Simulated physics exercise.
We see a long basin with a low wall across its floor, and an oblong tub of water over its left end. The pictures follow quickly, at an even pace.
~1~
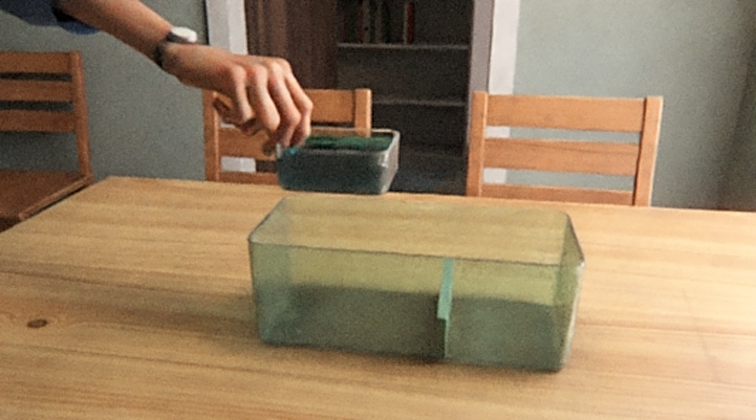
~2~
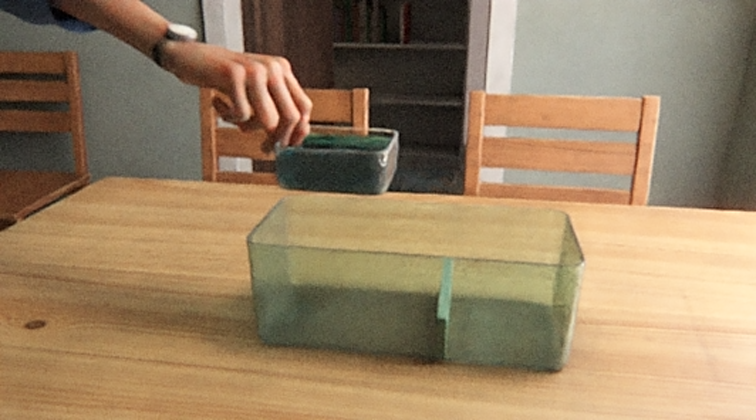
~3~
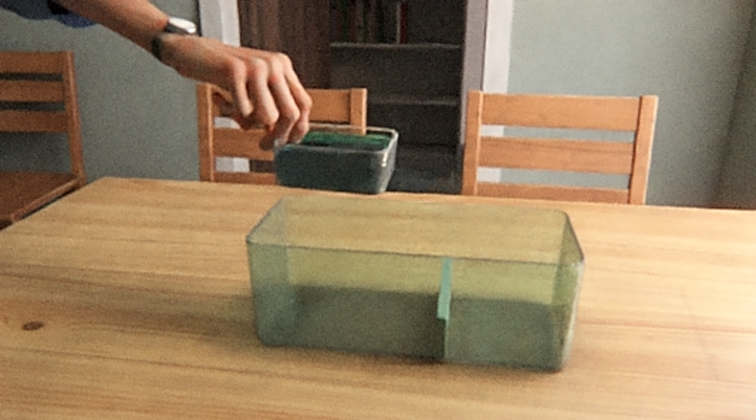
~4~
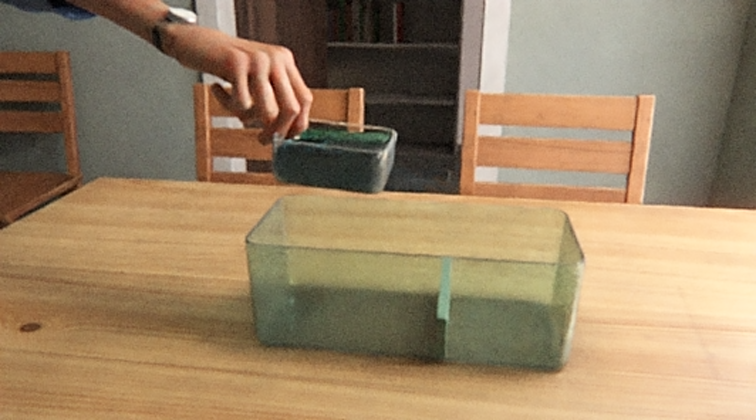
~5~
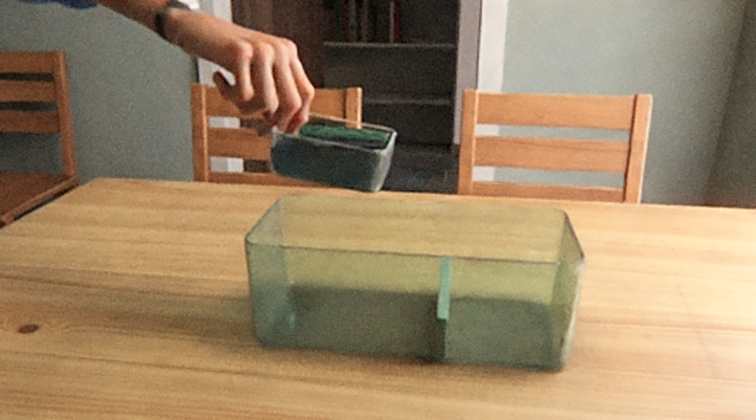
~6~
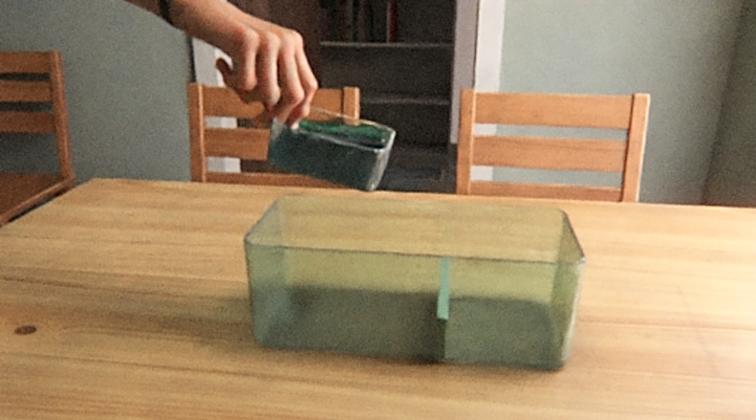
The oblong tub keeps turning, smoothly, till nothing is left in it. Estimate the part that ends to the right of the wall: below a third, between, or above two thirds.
In the end above two thirds is right of the wall.
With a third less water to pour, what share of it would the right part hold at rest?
About 70 per cent.
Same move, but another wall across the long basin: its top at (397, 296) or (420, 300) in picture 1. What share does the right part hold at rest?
In turn 95 and 90 in a hundred.
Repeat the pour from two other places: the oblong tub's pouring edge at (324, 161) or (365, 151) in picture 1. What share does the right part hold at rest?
Near 0 % and 40 %.
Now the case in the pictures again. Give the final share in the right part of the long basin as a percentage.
Close to 75 per cent.
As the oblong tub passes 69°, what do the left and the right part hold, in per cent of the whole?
Some 10 per cent left and 20 right.
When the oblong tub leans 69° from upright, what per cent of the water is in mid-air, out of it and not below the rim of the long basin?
Some 45 per cent.
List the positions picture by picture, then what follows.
In the first frame, it leans 0°; its right rim is at (393, 144); the water meets the walls at (291, 143) and (392, 148); the long basin's rim runs from (267, 218) to (576, 238); the wall's top is at (446, 287).
In the second frame, it leans 1°; its right rim is at (392, 143); the water meets the walls at (290, 142) and (391, 147).
In the third frame, it leans 2°; its right rim is at (392, 143); the water meets the walls at (289, 141) and (391, 145).
In the fourth frame, it leans 5°; its right rim is at (391, 143); the water meets the walls at (287, 137) and (390, 143).
In the fifth frame, it leans 9°; its right rim is at (391, 143); the water meets the walls at (285, 134) and (390, 140).
In the sixth frame, it leans 13°; its right rim is at (390, 143); the water meets the walls at (283, 129) and (390, 137).
A moment on, the oblong tub is tipped part way and 29 per cent is still to pour, 8 is left of the wall and 19 right of it.
Next, the oblong tub is tipped right over and 4 per cent is still to pour, 13 is left of the wall and 75 right of it.
Then the oblong tub is tipped right over and 0 per cent is still to pour, 24 is left of the wall and 75 right of it.
Later the oblong tub is tipped right over and 0 per cent is still to pour, 24 is left of the wall and 75 right of it.
In the end 24 per cent lies left of the wall, 75 right of it and 1 outside.
